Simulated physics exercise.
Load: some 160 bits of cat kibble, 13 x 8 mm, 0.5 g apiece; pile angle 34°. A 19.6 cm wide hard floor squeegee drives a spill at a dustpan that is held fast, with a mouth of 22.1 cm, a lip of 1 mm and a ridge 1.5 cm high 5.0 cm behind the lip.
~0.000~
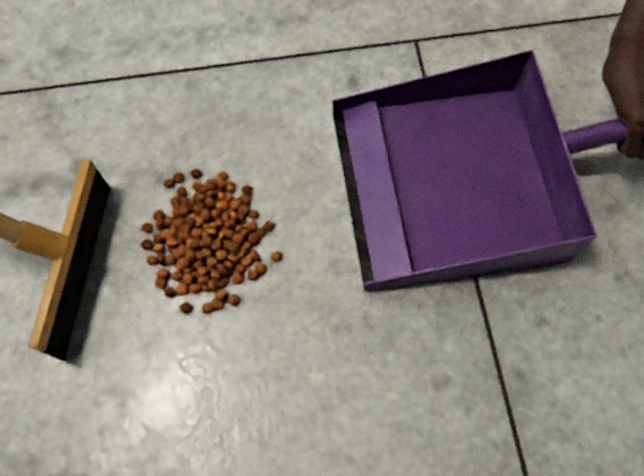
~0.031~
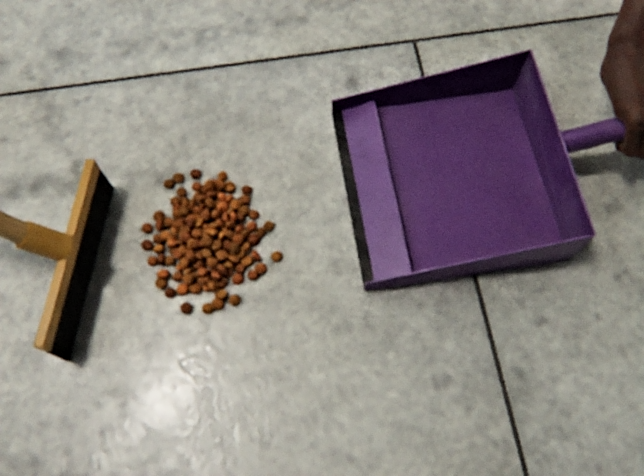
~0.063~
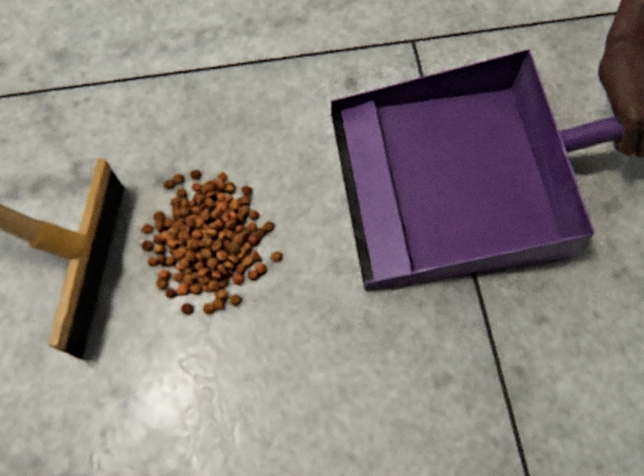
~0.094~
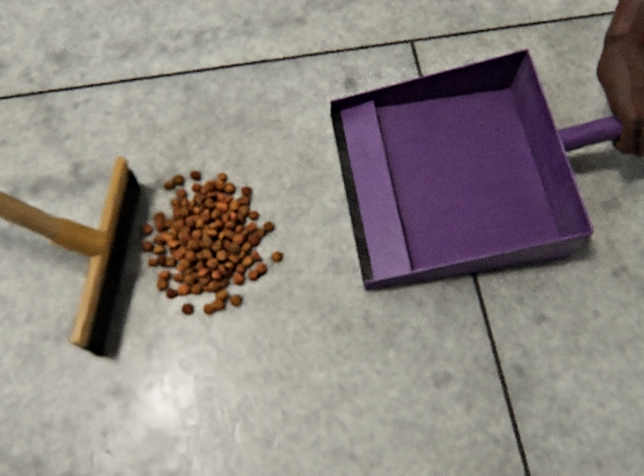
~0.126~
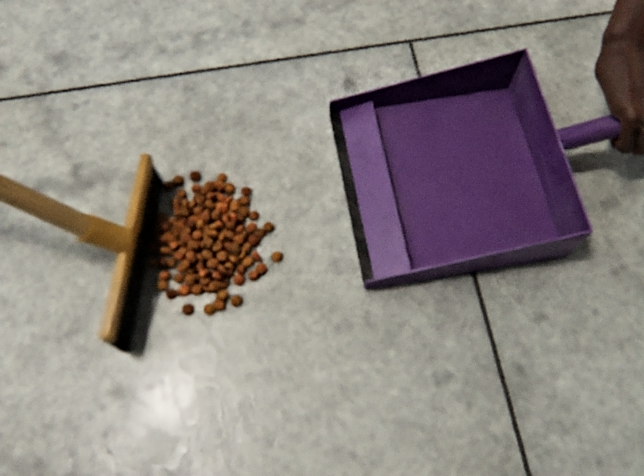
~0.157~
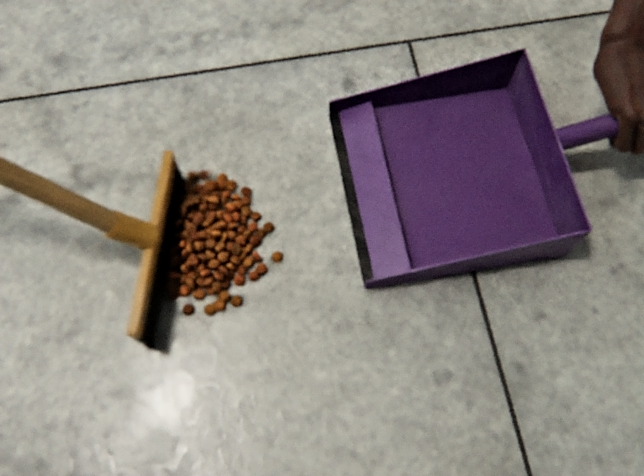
The footage shows a wooden-handled squeegee sliding right across a grey tiled floor and pressing into the left side of a pile of brown kibble, nudging pieces rightward while a hand holds a purple dustpan still at right.
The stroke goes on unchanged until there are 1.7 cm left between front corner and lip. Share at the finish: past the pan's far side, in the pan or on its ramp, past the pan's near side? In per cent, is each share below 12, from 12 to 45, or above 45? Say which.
Past the pan's far side: Below 12; in the pan or on its ramp: From 12 to 45; past the pan's near side: From 12 to 45.
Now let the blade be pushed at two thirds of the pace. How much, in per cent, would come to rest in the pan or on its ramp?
It would be around 20 percent.
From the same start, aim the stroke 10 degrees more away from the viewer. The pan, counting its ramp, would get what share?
Pan plus ramp: Some 25 %.
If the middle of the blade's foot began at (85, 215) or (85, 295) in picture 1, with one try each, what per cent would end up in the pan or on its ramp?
The two tries give about 20 % and about 30 %.
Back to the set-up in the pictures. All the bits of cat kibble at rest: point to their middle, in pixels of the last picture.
Roughly pixel (350, 229).
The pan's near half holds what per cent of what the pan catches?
Roughly 70 in a hundred.
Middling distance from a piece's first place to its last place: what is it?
Roughly 16 cm.
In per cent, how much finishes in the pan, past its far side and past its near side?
In per cent - far side 0, pan 30, near side 15.
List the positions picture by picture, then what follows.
The first picture shows blade from (39, 346) to (90, 167), moved 0.0 cm, 0 of the pieces shifted so far; middle of the pieces at (210, 240); pan at (462, 181).
The second picture shows blade from (44, 346) to (94, 168), moved 0.4 cm, 0 of the pieces shifted so far; middle of the pieces at (210, 240).
The third picture shows blade from (58, 345) to (105, 167), moved 1.6 cm, 0 of the pieces shifted so far; middle of the pieces at (210, 241).
The fourth picture shows blade from (80, 342) to (124, 165), moved 3.5 cm, 0 of the pieces shifted so far; middle of the pieces at (211, 241).
The fifth picture shows blade from (108, 338) to (148, 162), moved 6.0 cm, 5 of the pieces shifted so far; middle of the pieces at (211, 241).
The sixth picture shows blade from (135, 333) to (171, 159), moved 8.5 cm, 82 of the pieces shifted so far; middle of the pieces at (215, 241); pan at (458, 178). Its pace works out near 0.79 m/s.
After 0.27 s, middle of the blade 11 cm from the lip; 0 % over the lip, far side 0 %, near side 5 %.
After 0.35 s, middle of the blade 6 cm from the lip; 0 % over the lip, far side 0 %, near side 10 %.
After 0.56 s, middle of the blade 4 cm from the lip; 30 % over the lip, far side 0 %, near side 15 %.
At rest (1.0 s), far side 0 %, pan 30 %, near side 15 %, in front of the lip or behind the blade 55 %.
